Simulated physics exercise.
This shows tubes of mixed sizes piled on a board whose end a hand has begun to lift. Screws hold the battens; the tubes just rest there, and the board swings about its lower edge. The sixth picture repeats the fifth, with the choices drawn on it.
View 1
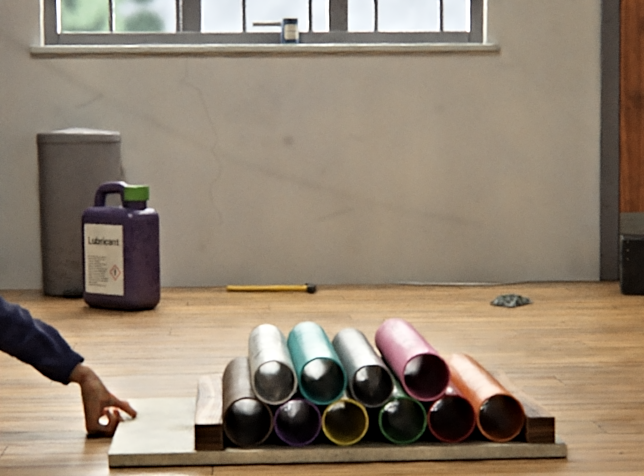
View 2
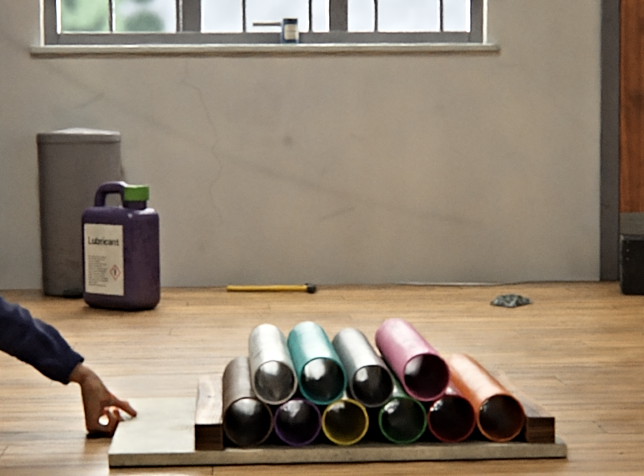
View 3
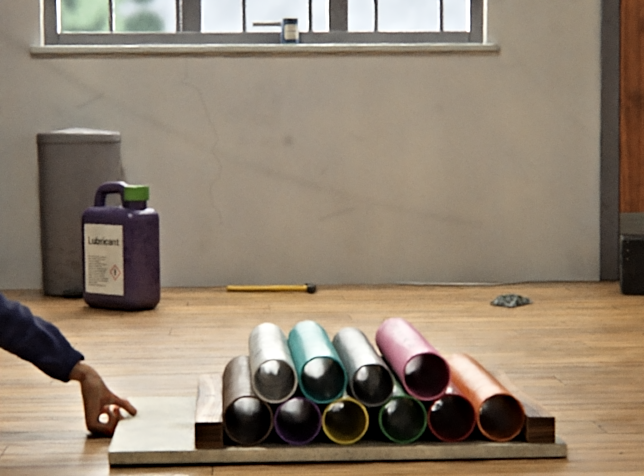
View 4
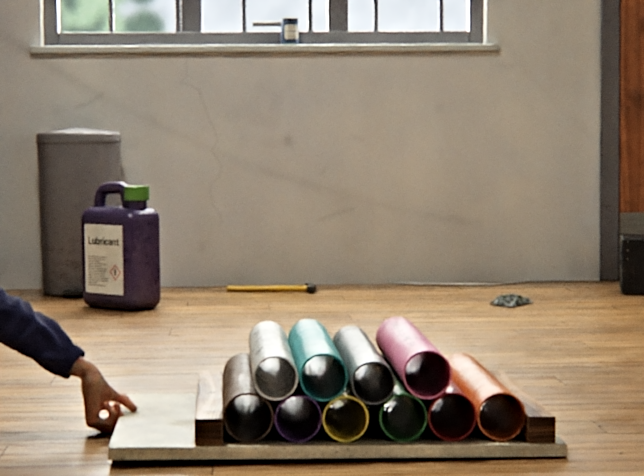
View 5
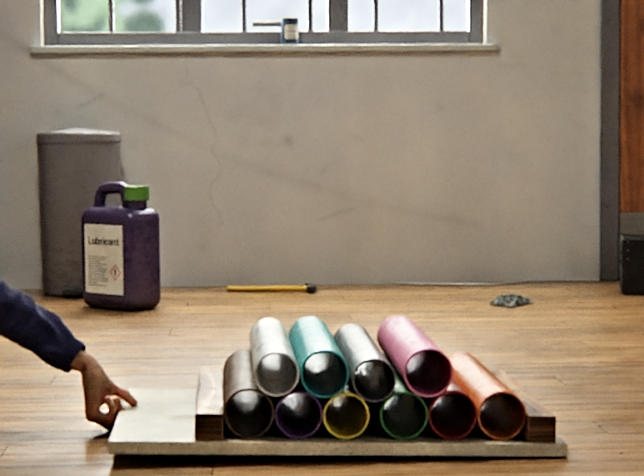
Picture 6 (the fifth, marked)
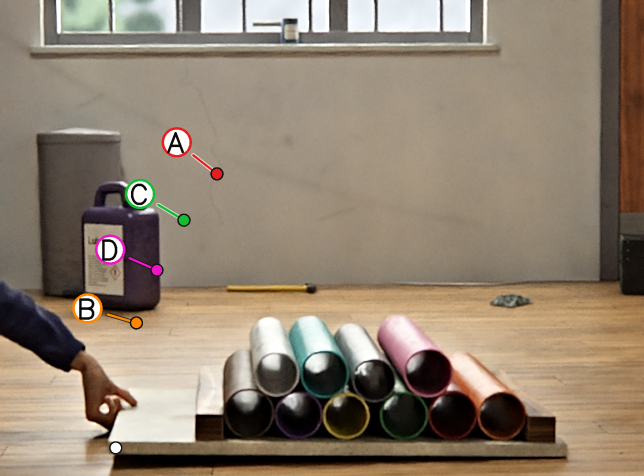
Colorful tubes rest stacked on a board as a hand slowly raises its left end slightly.
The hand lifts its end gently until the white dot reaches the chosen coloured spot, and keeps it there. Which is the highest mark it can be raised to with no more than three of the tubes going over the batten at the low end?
Raise it to D.
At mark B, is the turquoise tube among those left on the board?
The turquoise tube: Yes.
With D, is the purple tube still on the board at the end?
Yes.
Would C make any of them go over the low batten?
At C: Yes.
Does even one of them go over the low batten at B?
At B: No.
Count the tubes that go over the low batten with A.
The count is four.
On the copy, A at (217, 174); B at (136, 323); C at (184, 220); D at (157, 270); the white dot at (116, 448).
On D. First, board at 16°.
Then, board at 25°.
Finally, board at 25°, none over the low batten.
By contrast, A four over the low batten (turquoise, white, grey, pink); B none over the low batten; C four over the low batten (turquoise, white, grey, pink).
